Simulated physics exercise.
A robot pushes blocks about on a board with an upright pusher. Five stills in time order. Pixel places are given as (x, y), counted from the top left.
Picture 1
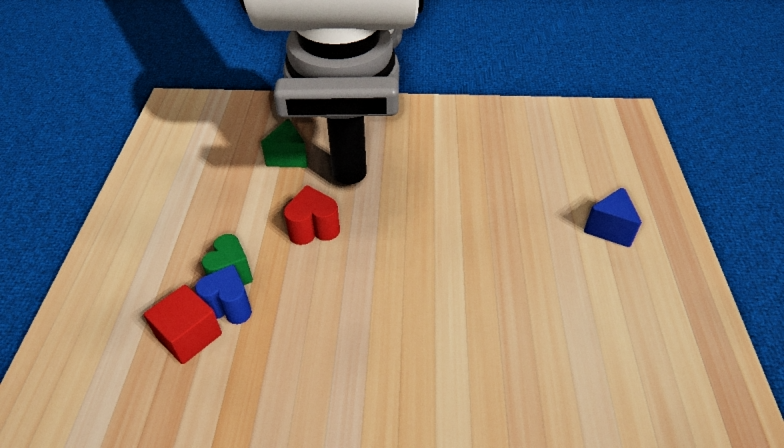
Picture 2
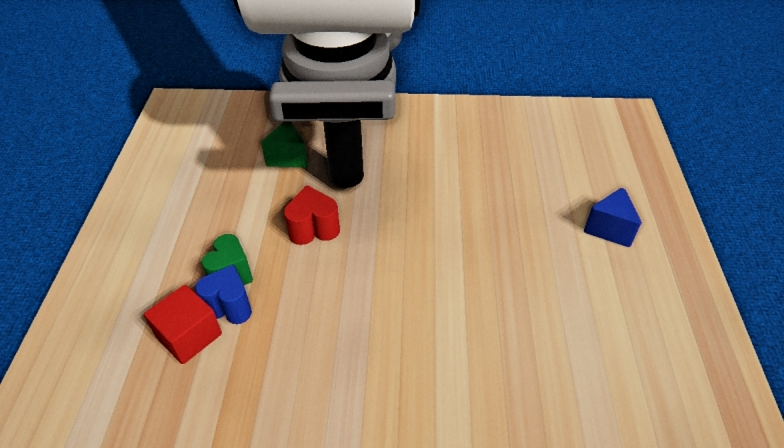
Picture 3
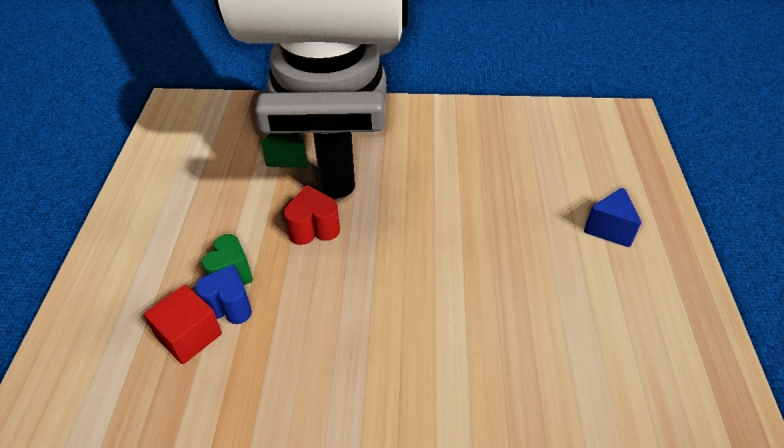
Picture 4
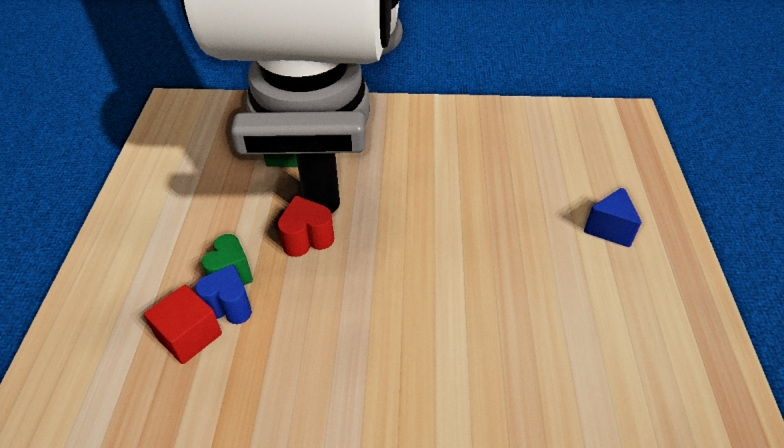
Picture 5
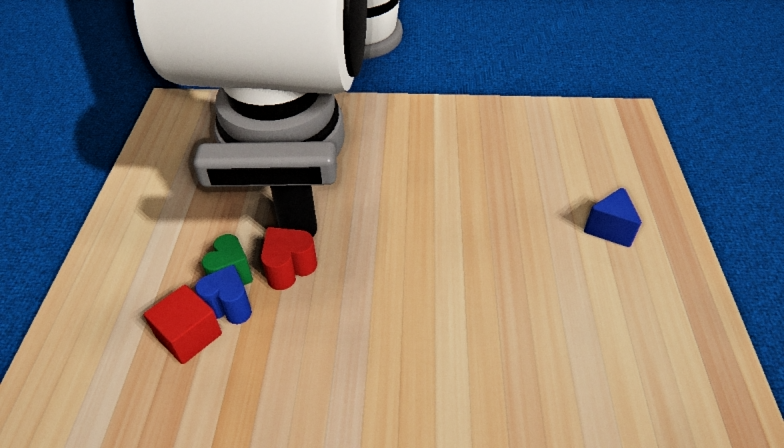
On a wooden board over a blue surface, a robot arm holds its black upright pusher near a red heart-shaped block, with green, blue and red blocks around it. The pusher moves slightly left and toward the viewer, then pushes the red heart down and left, closer to the green and blue hearts.
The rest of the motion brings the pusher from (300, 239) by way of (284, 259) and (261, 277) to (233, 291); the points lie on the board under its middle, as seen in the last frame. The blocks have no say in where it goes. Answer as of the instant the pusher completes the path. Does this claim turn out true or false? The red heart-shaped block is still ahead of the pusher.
This is false.
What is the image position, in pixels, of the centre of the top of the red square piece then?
The centre of its top face lies at (155, 331).
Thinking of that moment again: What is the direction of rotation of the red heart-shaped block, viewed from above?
Rotates counter-clockwise.
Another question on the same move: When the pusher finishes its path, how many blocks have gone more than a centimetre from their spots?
I'd put the number at three or more.
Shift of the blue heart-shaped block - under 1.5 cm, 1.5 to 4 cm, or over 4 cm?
Range: 1.5 to 4 cm.
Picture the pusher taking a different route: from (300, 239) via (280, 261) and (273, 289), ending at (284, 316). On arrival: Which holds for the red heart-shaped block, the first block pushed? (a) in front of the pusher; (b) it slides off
a
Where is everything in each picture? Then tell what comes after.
Pusher tip (350, 173); block tops, red square piece (178, 312); blue heart-shaped block (222, 284); green heart-shaped block (224, 252); red heart-shaped block (310, 204), in the first picture.
Pusher (347, 176); blocks unchanged, in the second picture.
Pusher (338, 186); blocks unchanged, in the third picture.
Pusher (322, 204); red heart-shaped block (303, 215), in the fourth picture.
Pusher (299, 230); red square piece (178, 312); blue heart-shaped block (222, 284); green heart-shaped block (224, 252); red heart-shaped block (284, 244), in the fifth picture.
The first path, step by step. Halfway along, pusher (270, 261); red heart-shaped block (265, 278), turned 15° anticlockwise.
At the end, pusher (230, 282); red square piece (155, 331), turned 15° anticlockwise; blue heart-shaped block (193, 300); green heart-shaped block (190, 258), turned 55° clockwise; red heart-shaped block (263, 289), turned 30° anticlockwise.
